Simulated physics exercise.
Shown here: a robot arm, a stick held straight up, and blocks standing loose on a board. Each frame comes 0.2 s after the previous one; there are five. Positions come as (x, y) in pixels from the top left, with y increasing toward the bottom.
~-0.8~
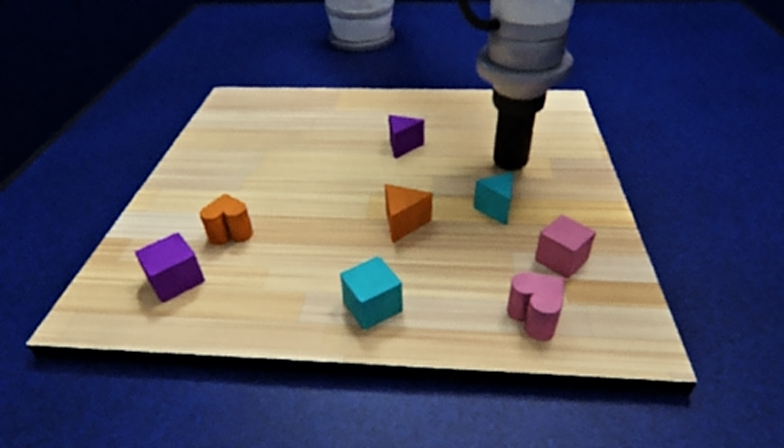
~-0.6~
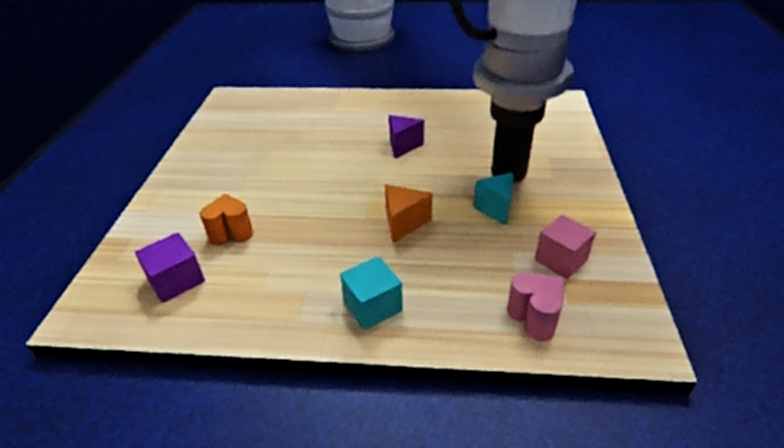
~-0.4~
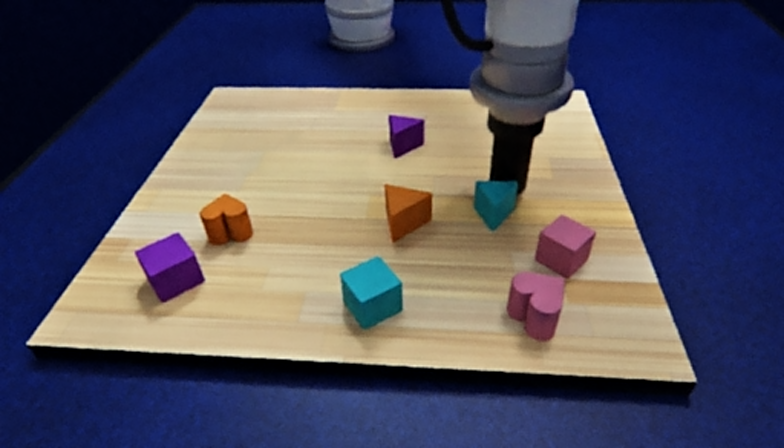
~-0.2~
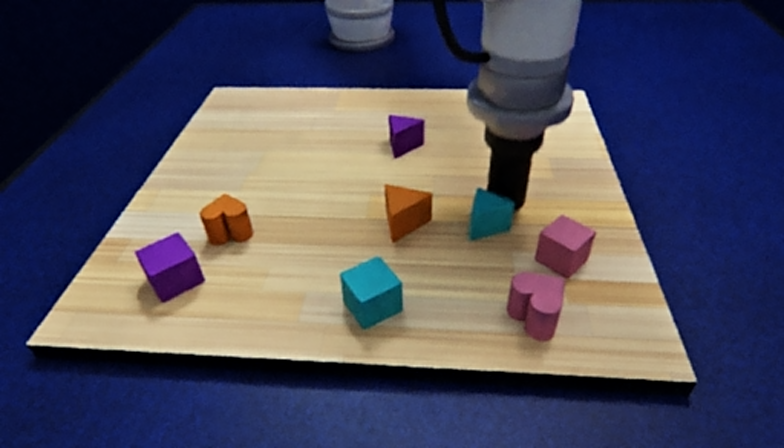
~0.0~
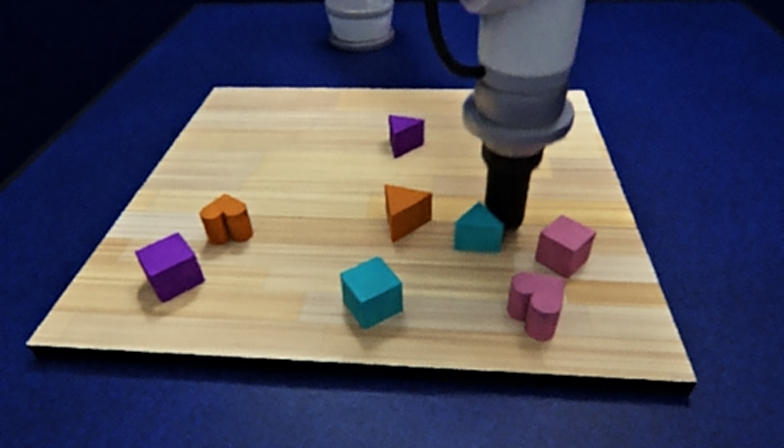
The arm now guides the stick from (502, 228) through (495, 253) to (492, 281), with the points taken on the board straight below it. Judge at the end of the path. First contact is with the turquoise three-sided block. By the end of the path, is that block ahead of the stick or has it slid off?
Final position: To the side or behind.
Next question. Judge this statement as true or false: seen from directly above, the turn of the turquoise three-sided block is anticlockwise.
That claim is false.
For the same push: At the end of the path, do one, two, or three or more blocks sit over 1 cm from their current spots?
The count is one.
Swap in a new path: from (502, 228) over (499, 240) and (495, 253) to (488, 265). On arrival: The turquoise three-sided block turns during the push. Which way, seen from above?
That block twists clockwise.
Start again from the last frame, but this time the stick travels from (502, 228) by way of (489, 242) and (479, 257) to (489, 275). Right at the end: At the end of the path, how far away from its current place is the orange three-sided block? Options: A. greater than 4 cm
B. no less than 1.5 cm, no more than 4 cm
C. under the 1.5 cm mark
The answer is C.
On the path given first. Halfway along, stick at (497, 244); turquoise three-sided block at (464, 233), turned 20° clockwise.
At the end, stick at (494, 272); turquoise three-sided block at (459, 238), turned 35° clockwise; pink heart block unmoved.
